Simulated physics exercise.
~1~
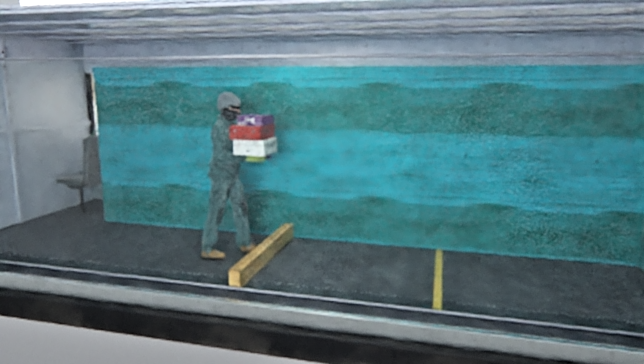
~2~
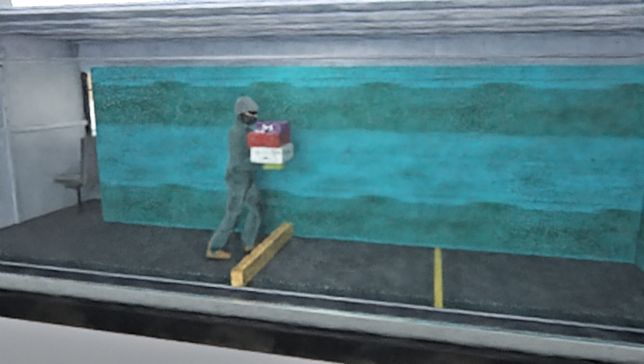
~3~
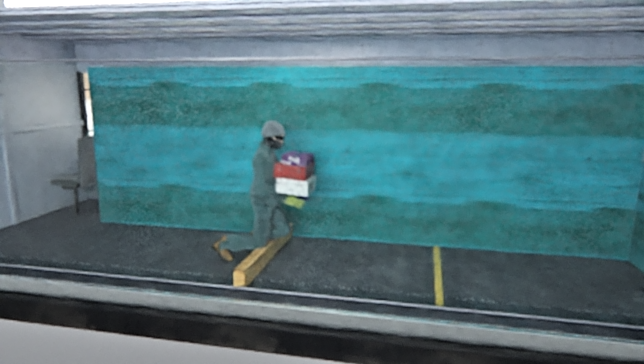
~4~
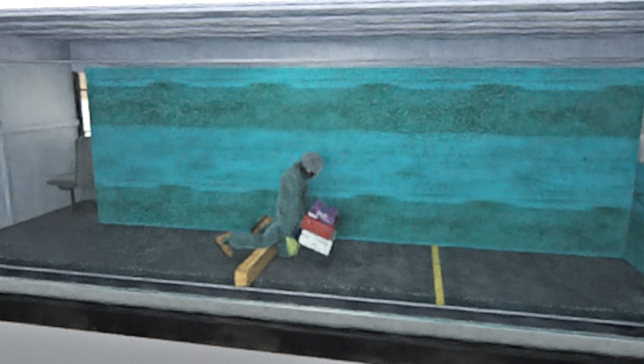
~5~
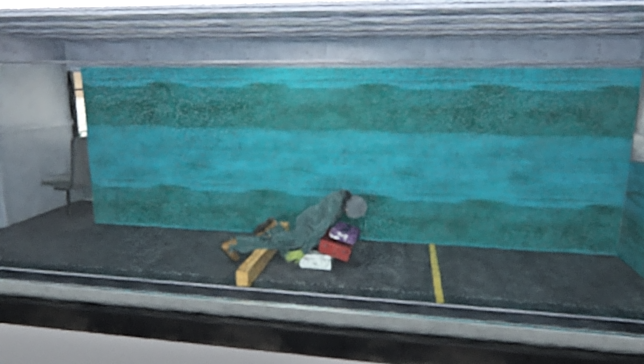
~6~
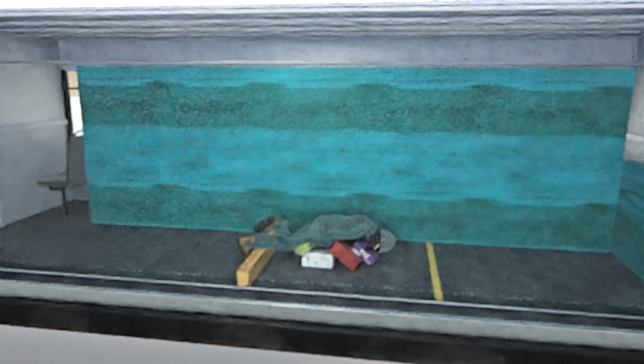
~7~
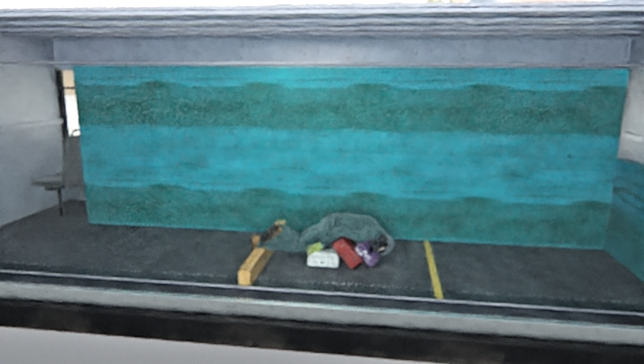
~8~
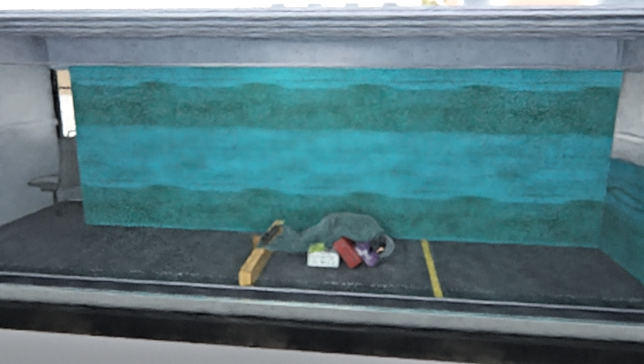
The video shows a grey-clad figure holding a stack of white, red and purple boxes moving right inside a still shuttle, then pitching forward over a low yellow rail. The boxes spill as the figure collapses, and all come to rest on the floor short of the yellow line.
